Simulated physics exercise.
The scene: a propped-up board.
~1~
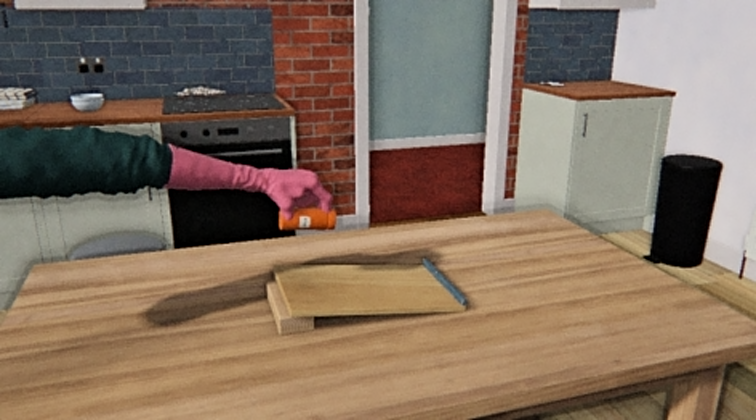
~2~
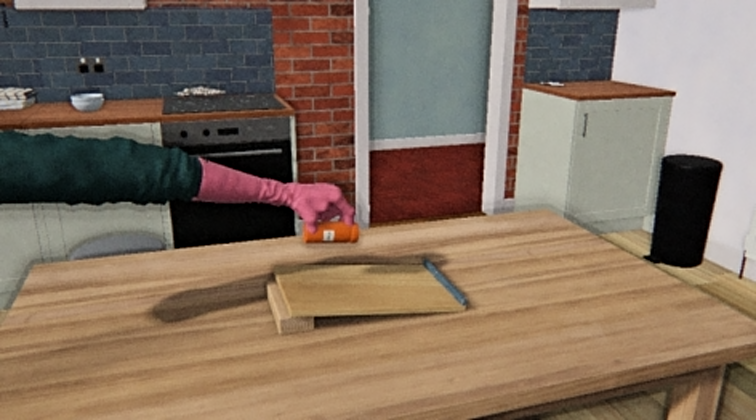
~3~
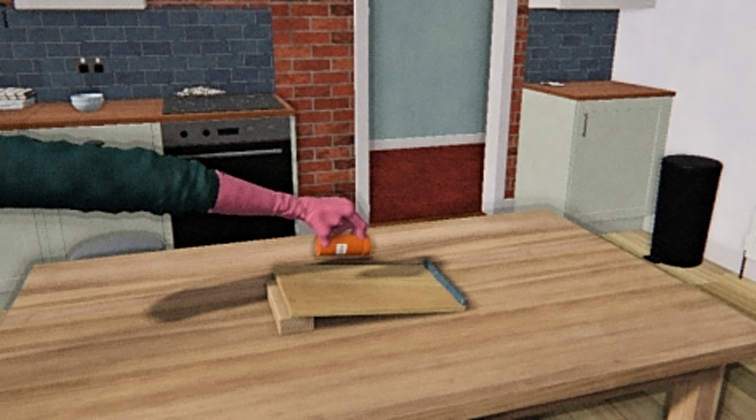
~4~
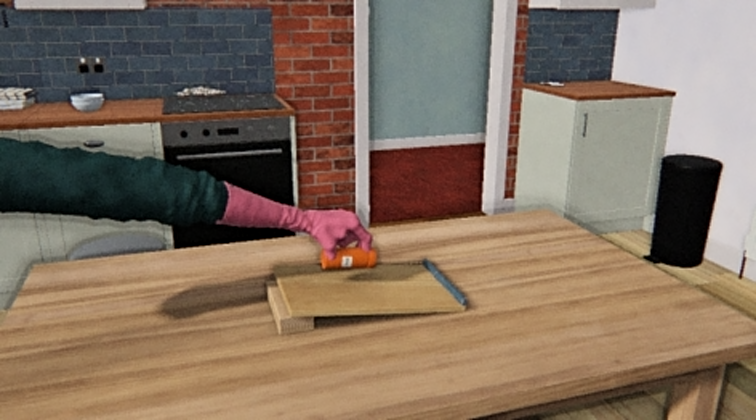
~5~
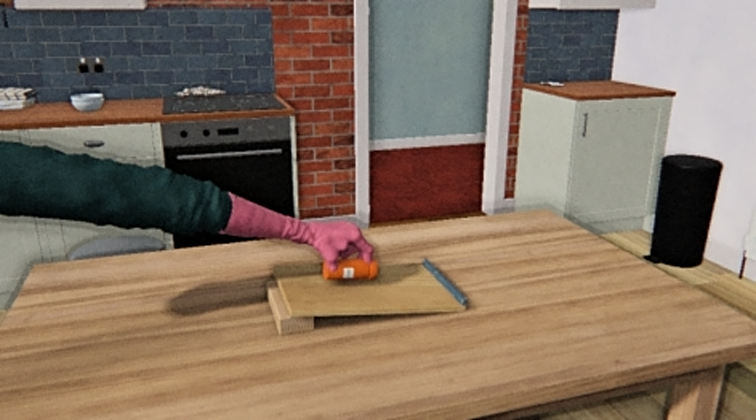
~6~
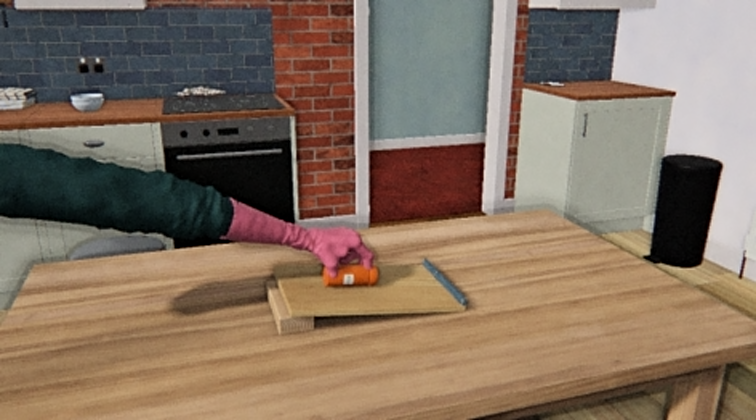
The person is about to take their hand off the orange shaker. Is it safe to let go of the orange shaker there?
Outcome: The orange shaker keeps its place.
Then, 0.30 s after the last picture, nothing has stirred.
Then, 0.70 s after the last picture, orange shaker resting near (350, 276).
At rest, it is in place. Seen from the same camera at the end, orange shaker near (350, 276). The orange shaker remains at rest.
